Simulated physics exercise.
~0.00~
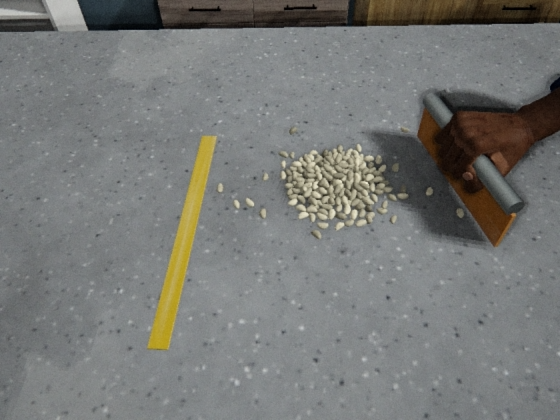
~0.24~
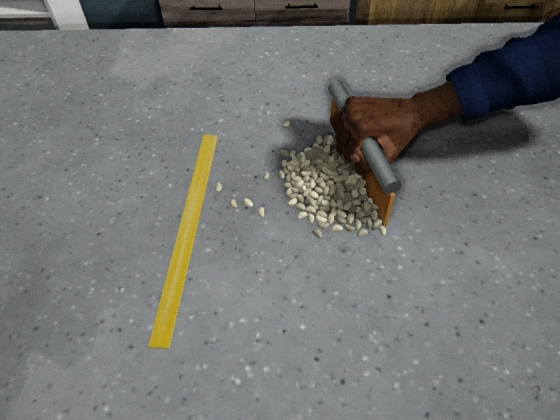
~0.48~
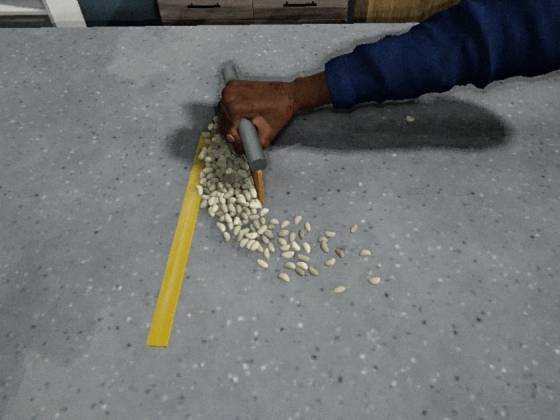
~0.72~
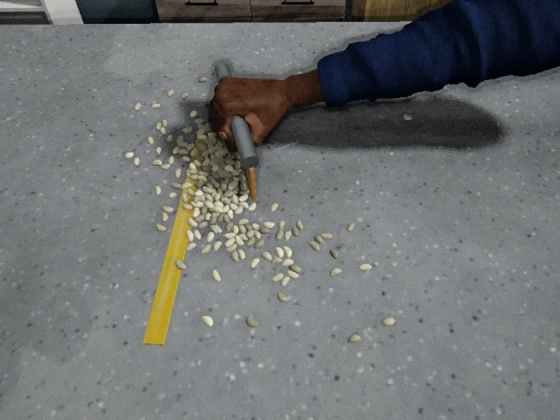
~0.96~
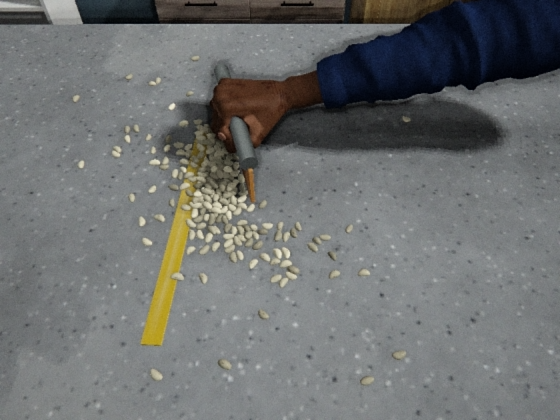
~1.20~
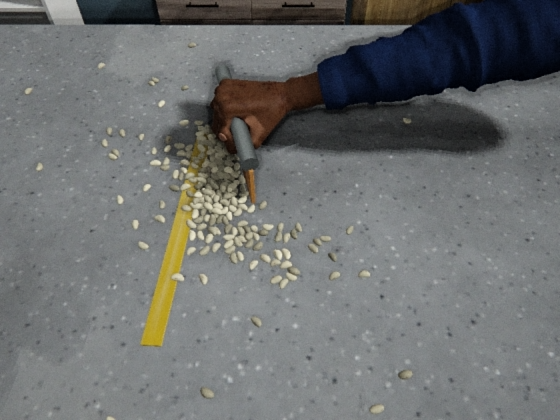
On a speckled grey countertop, a loose heap of white beans lies between a flat yellow strip on the left and a hand gripping a scraper on the right. The hand, in a dark blue sleeve, pushes the blade leftward into the heap. The beans bunch up ahead of it and travel toward the strip, some trailing off its near end. Close to the strip the scraper halts, and many beans scatter onward past it. In the end some rest on or just behind the strip, while most lie elsewhere, strewn widely around the still hand.
